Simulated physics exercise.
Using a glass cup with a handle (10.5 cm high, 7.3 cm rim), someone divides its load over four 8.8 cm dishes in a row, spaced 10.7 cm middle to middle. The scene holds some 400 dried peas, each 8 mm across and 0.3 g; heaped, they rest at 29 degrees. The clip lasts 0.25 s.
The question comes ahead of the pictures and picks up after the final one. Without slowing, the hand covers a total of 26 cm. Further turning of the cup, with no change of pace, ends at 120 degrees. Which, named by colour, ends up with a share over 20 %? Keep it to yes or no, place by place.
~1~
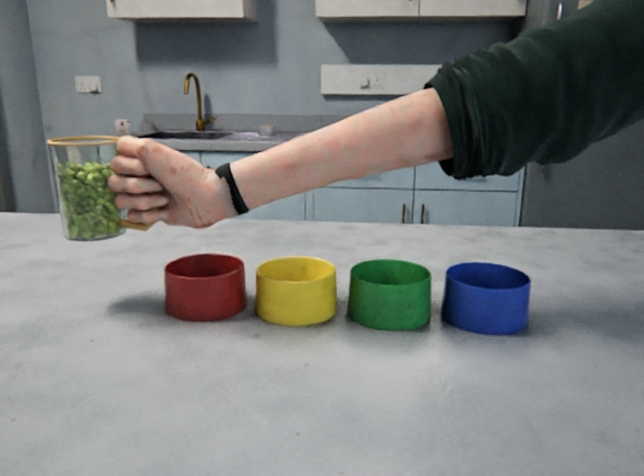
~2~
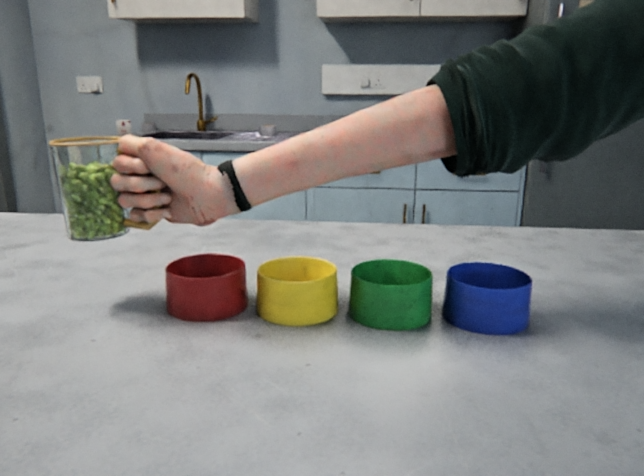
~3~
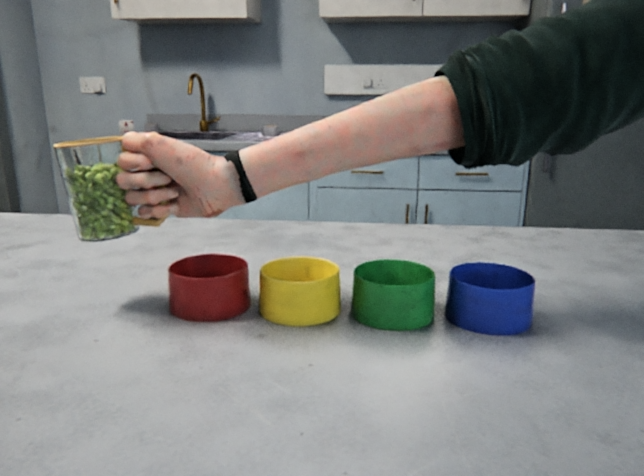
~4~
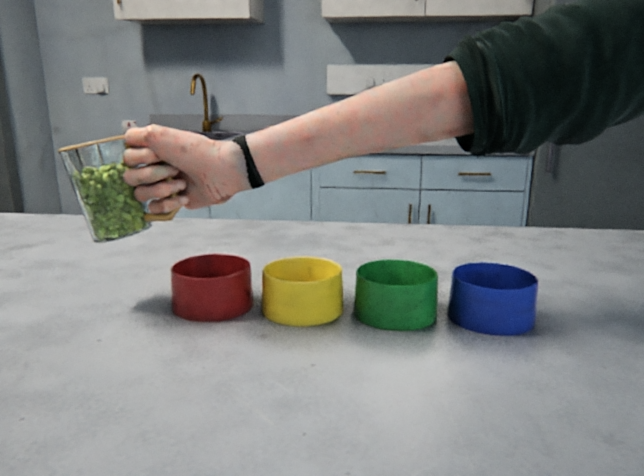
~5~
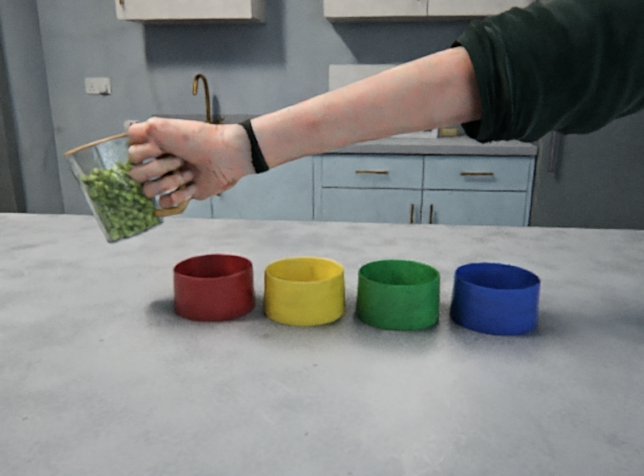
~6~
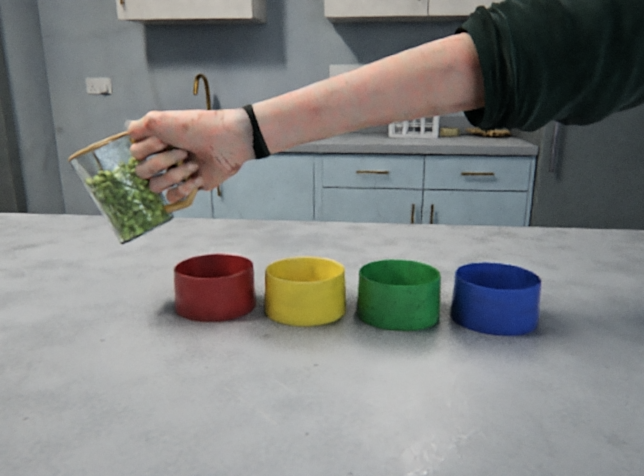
Place by place: Red dish yes, blue dish no, green dish no, yellow dish no, counter yes.
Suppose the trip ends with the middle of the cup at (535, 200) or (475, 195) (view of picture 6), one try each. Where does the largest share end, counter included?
Try 1 - red; try 2 - red.
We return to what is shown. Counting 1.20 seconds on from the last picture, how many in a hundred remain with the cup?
Some 0 per cent of the load.
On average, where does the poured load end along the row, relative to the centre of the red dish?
Roughly 4 cm away, on the smaller-x side.
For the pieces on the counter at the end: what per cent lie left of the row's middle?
Fraction on that side: Around 100 %.
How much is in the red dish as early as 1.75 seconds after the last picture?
Some 60 in a hundred by then.
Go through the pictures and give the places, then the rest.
In the first picture, cup at (91, 188), tilt 0 degrees, lip at (54, 141), moved 0.0 cm; middle of the pieces at (91, 199); red dish at (205, 266); yellow dish at (296, 269); green dish at (390, 272); blue dish at (487, 276).
In the second picture, cup at (93, 188), tilt 1 degrees, lip at (56, 142), moved 0.2 cm; middle of the pieces at (94, 199).
In the third picture, cup at (100, 189), tilt 6 degrees, lip at (60, 145), moved 0.6 cm; middle of the pieces at (102, 199).
In the fourth picture, cup at (109, 189), tilt 12 degrees, lip at (65, 150), moved 1.4 cm; middle of the pieces at (112, 200).
In the fifth picture, cup at (118, 189), tilt 19 degrees, lip at (71, 155), moved 2.1 cm; middle of the pieces at (122, 200).
In the sixth picture, cup at (125, 189), tilt 25 degrees, lip at (75, 160), moved 2.9 cm; middle of the pieces at (130, 200); red dish at (214, 266); yellow dish at (305, 269); green dish at (399, 273); blue dish at (497, 276).
Then, 0.72 s after the last picture, tilt 118 degrees; cup holds 80 %, red 5 %.
Then, 1.20 s after the last picture, tilt 120 degrees; cup holds 0 %, red 60 %.
Then, 1.75 s after the last picture, tilt 120 degrees; cup holds 0 %, red 60 %.
In the end, red 60 %, blue 0 %, green 0 %, yellow 0 %, counter 40 %.
